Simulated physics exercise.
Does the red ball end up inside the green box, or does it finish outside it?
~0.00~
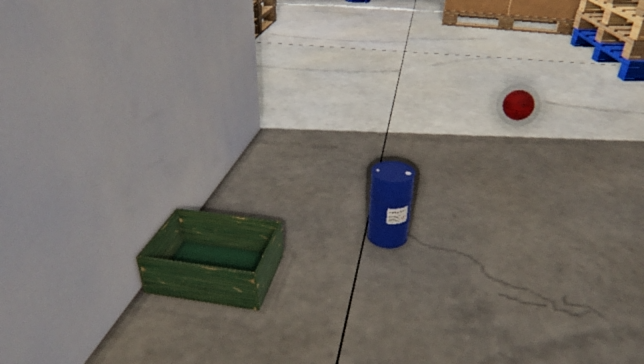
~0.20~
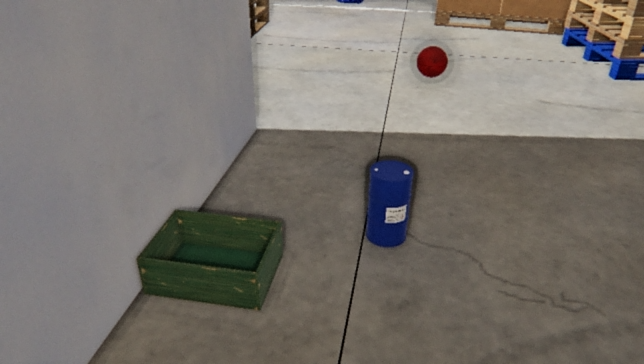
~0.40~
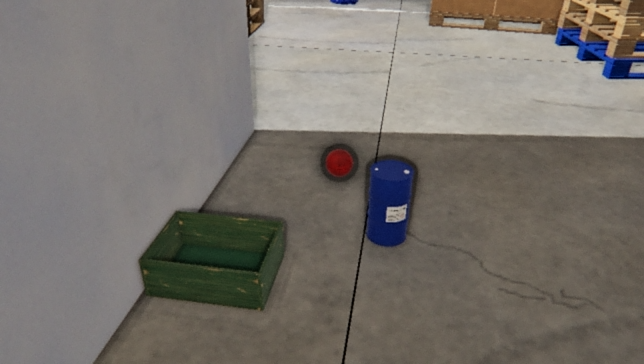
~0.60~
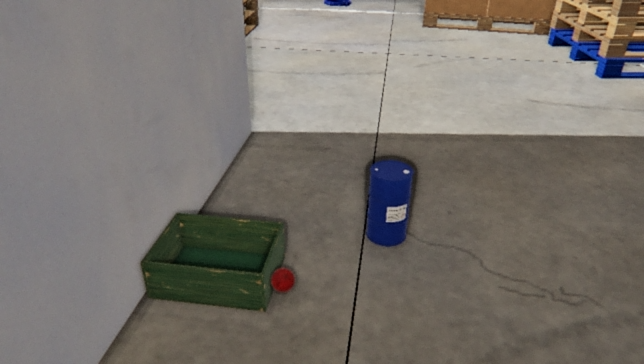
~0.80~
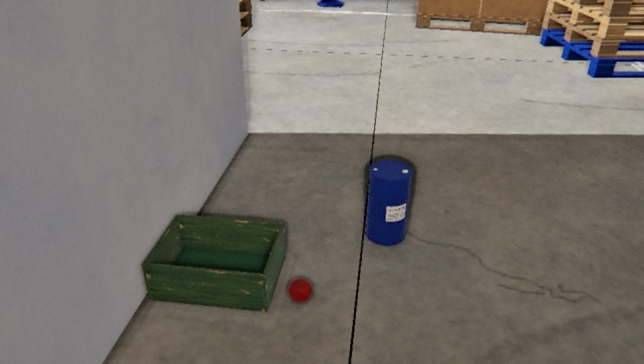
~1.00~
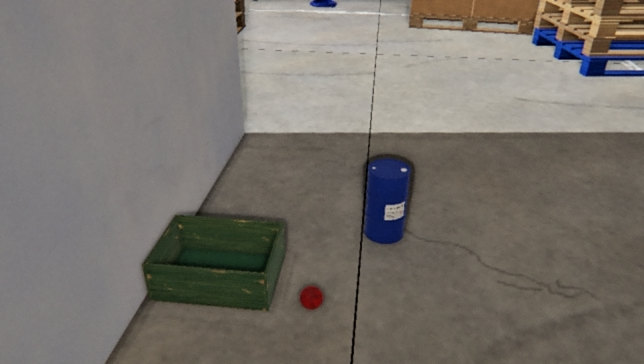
The red ball finishes outside, on the floor just to the right of the green box.
